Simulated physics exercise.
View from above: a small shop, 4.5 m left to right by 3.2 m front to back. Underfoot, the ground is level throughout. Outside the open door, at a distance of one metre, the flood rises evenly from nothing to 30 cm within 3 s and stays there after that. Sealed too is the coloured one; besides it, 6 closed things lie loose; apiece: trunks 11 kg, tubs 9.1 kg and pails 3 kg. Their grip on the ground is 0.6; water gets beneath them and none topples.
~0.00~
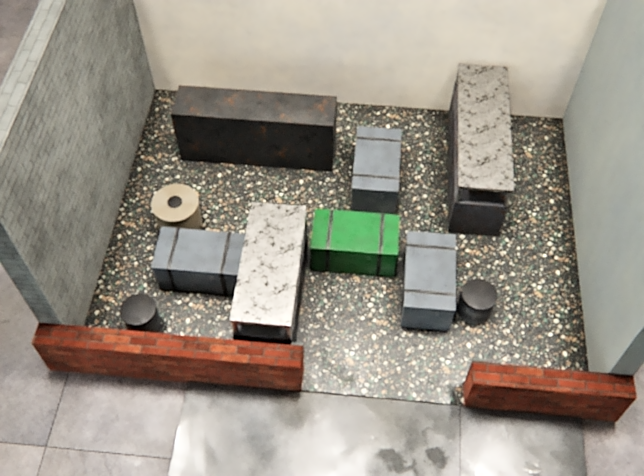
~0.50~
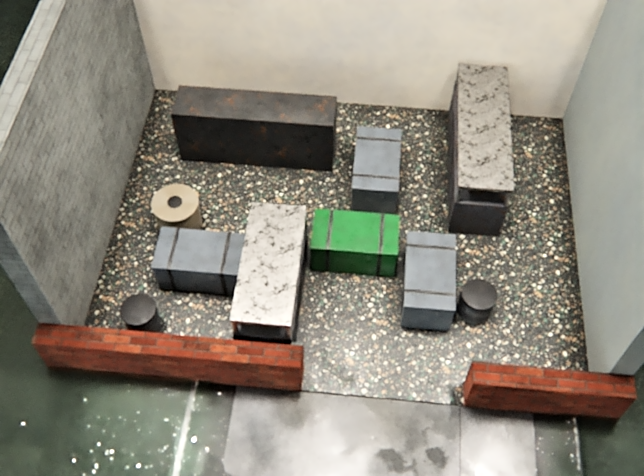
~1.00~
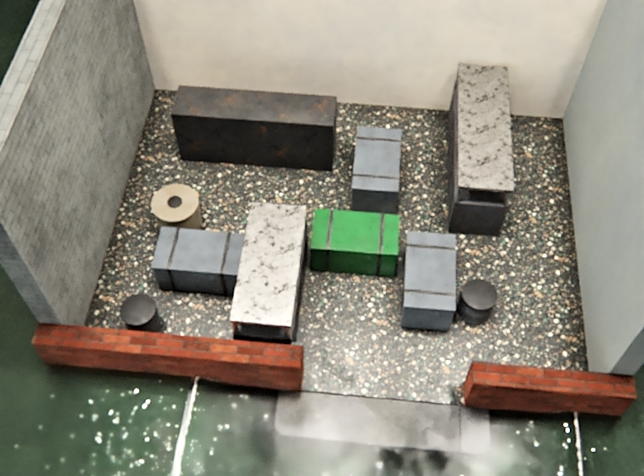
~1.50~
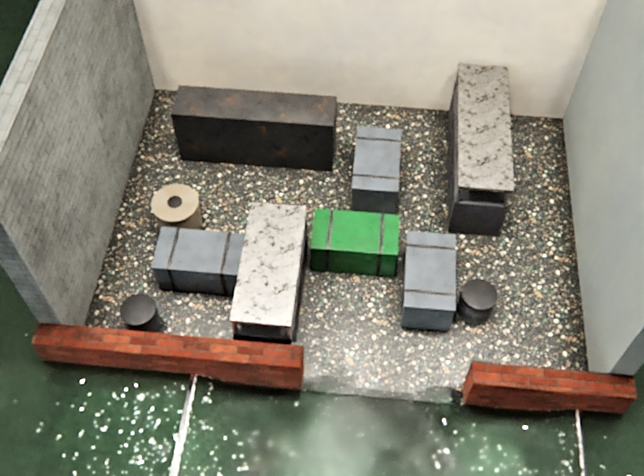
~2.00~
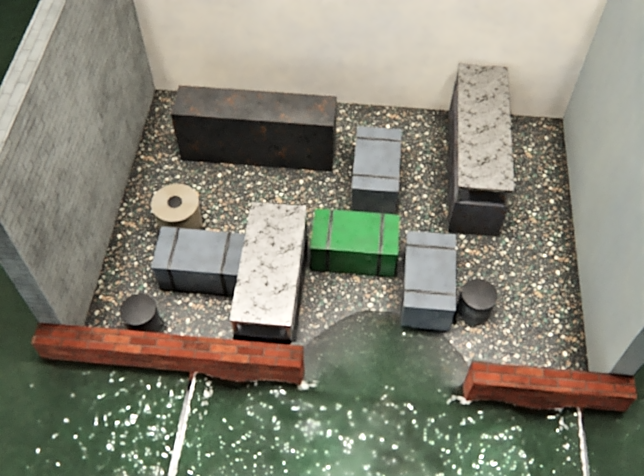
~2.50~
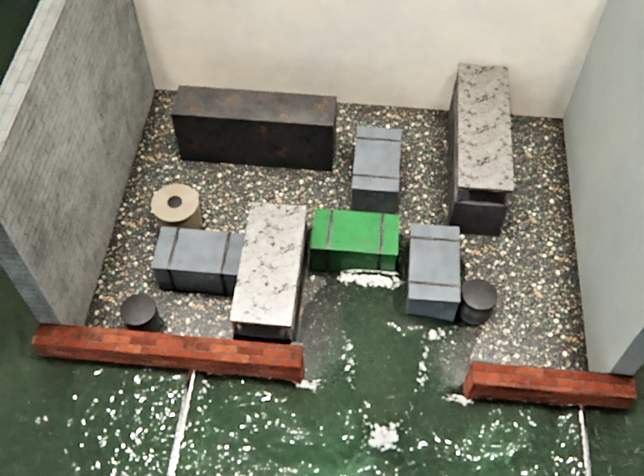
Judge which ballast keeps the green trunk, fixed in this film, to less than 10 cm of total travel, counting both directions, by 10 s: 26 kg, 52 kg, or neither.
I'd wager no choice works.
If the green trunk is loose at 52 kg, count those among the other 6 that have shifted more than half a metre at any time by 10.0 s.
All told, that gives 6.
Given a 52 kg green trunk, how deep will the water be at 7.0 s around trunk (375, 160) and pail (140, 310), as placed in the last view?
Depths: Near 11 cm, then near 6 cm.
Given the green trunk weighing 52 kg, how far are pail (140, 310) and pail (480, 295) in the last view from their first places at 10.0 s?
Net displacement, in order: 100 cm; 20 cm.
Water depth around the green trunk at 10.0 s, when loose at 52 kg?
Close to 23 cm deep.
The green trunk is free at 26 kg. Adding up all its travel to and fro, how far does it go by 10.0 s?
Total path: Approx. 300 cm.
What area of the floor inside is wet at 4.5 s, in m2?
Near 8.0 m2 in all.
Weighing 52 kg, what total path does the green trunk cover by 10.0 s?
100 cm or so in all.
After 3.5 s the green trunk would be 51 cm from its start with 26 kg and 34 cm from its start with 52 kg; 9 cm of water round it then.
After 4.5 s the green trunk would be 86 cm from its start with 26 kg and 89 cm from its start with 52 kg; 9 cm of water round it then.
After 7.0 s the green trunk would be 82 cm from its start with 26 kg and 90 cm from its start with 52 kg; 14 cm of water round it then.
After 10.0 s the green trunk would be 170 cm from its start with 26 kg and 90 cm from its start with 52 kg; 23 cm of water round it then.
